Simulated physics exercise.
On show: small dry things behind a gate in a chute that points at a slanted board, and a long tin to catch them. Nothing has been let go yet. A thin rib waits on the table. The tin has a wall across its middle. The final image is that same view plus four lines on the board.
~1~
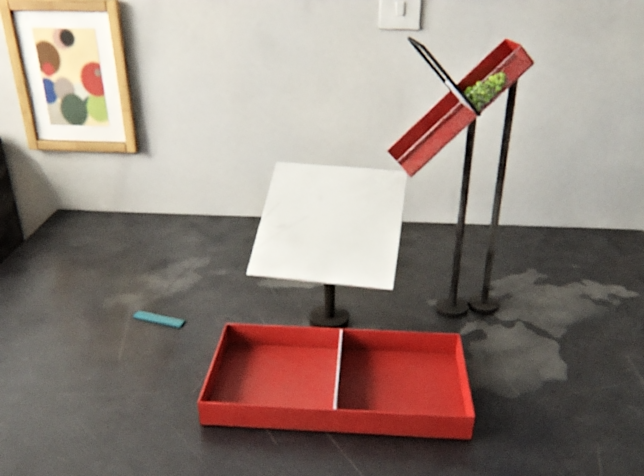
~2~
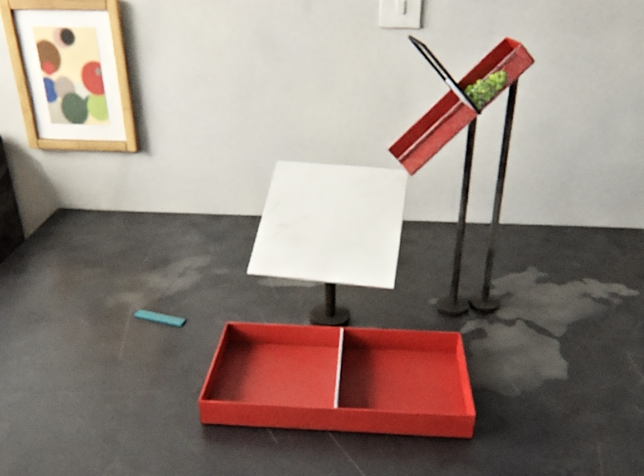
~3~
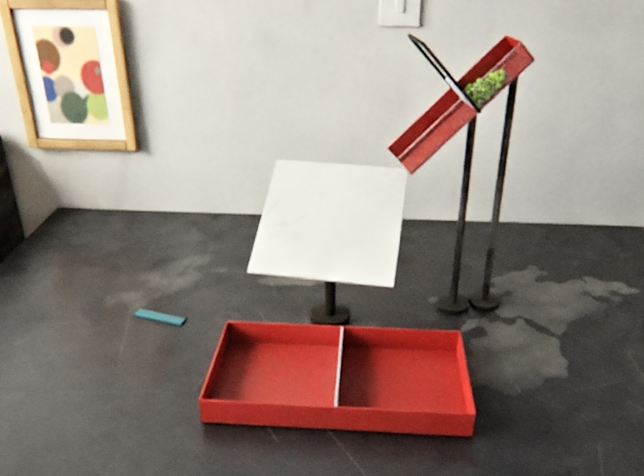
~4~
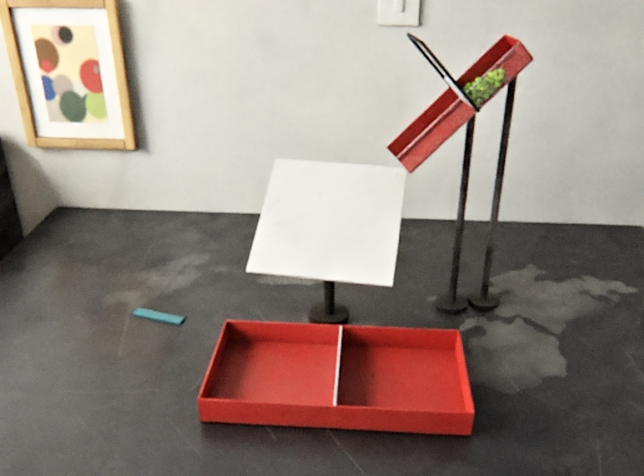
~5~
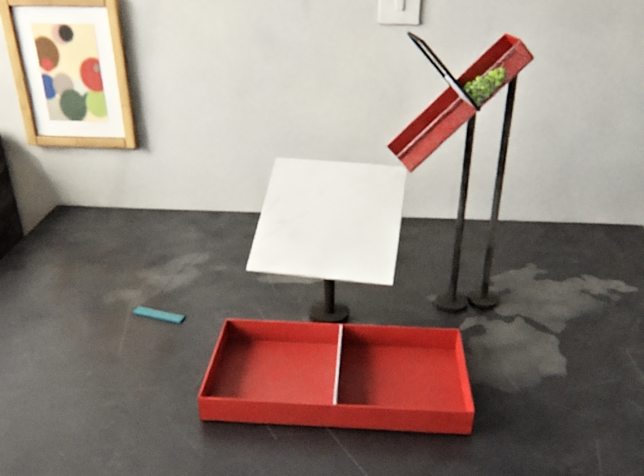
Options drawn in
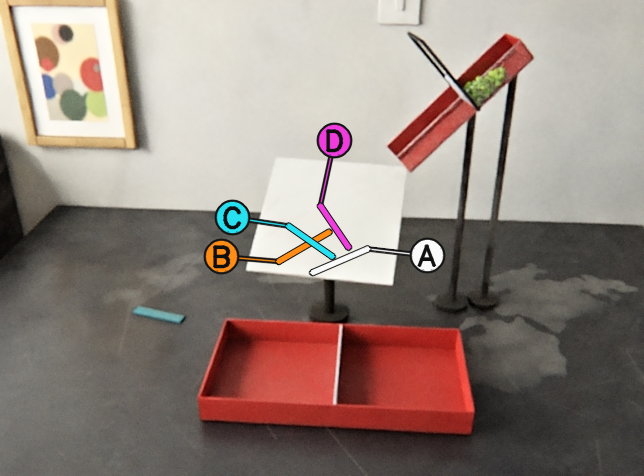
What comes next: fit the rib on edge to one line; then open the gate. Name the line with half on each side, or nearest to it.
Choose C.
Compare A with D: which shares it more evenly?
That would be D.
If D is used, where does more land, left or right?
The right half.
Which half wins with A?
Left.
On the marked copy, line A from (367, 248) to (312, 272); line B from (329, 232) to (278, 261); line C from (288, 225) to (332, 256); line D from (320, 205) to (348, 247).
With A, of what is caught, nearly all in the left half, a stray few in the right.
With B, of what is caught, nearly all in the left half, a small part in the right.
With C, of what is caught, about two thirds in the left half, about a third in the right.
With D, of what is caught, about a quarter in the left half, most in the right.
